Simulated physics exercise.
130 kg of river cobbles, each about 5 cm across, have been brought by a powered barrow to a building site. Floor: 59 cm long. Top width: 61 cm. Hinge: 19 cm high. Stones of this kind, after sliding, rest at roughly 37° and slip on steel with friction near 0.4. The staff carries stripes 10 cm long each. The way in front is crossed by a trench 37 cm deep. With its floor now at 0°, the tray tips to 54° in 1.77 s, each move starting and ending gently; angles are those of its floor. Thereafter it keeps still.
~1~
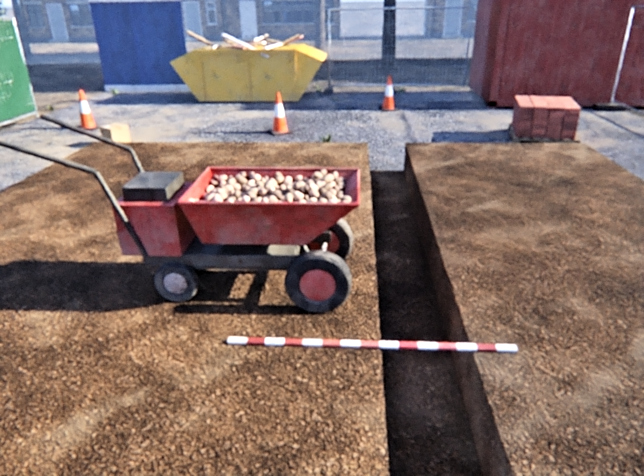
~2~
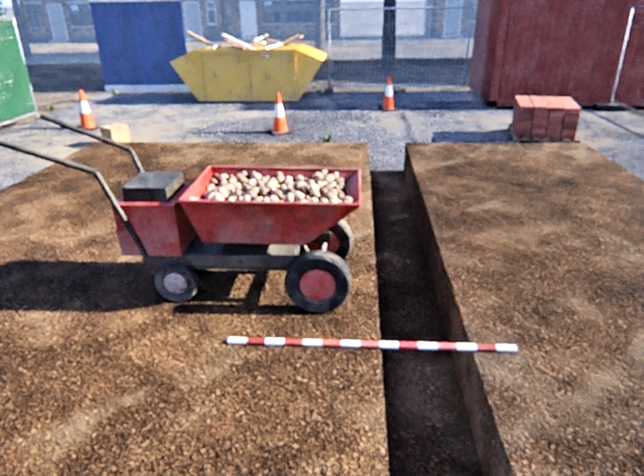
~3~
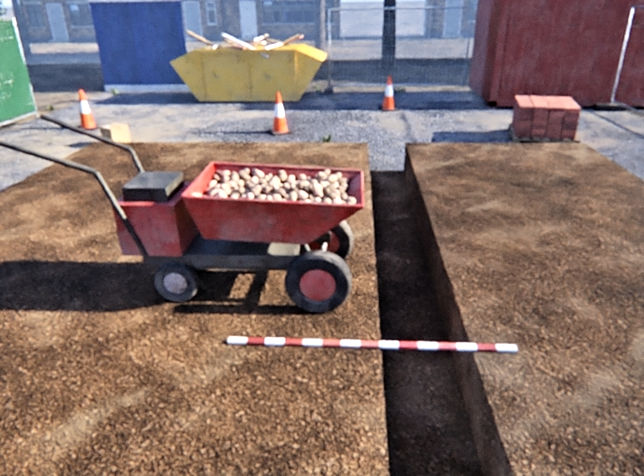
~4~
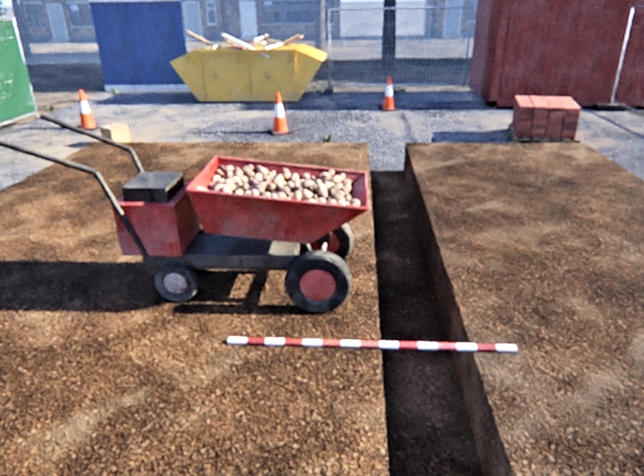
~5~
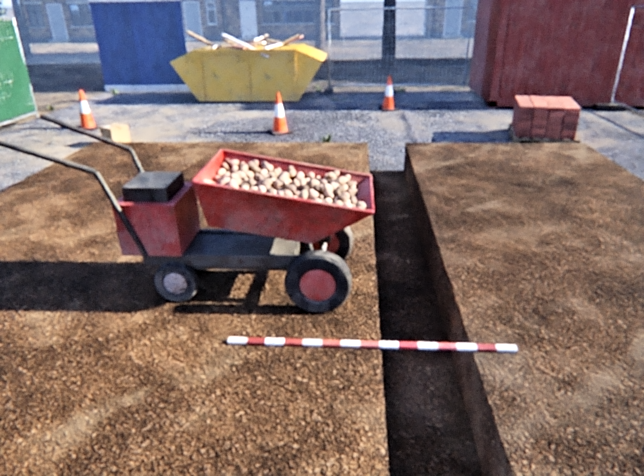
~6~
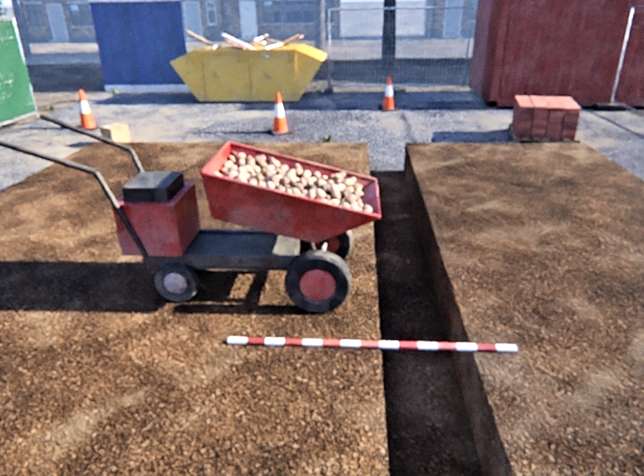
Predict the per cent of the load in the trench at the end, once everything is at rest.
Near 80 per cent.
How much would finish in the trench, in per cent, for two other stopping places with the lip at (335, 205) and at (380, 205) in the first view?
First place roughly 90%, second roughly 65%.
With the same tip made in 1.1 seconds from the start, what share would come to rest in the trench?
It would come to roughly 75 per cent.
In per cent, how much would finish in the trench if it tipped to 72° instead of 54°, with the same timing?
It comes out at about 85 percent.
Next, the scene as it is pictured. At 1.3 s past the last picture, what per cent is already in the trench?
About 25 per cent by then.
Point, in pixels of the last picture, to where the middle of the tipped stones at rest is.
Centre estimate: Around (426, 328).
Then, 0.7 s after the last picture the floor is at 46°, 100 % in the tray; the foremost stones are at (399, 228).
Then, 1.3 s after the last picture the floor is at 54°, 77 % in the tray, 23 % in the trench, 1 % past the trench; the foremost stones are at (459, 284).
Then, 1.6 s after the last picture the floor is at 54°, 46 % in the tray, 44 % in the trench, 9 % past the trench; the foremost stones are at (511, 283).
Then, 3.6 s after the last picture the floor is at 54°, 10 % in the tray, 80 % in the trench, 11 % past the trench; the foremost stones are at (549, 278).
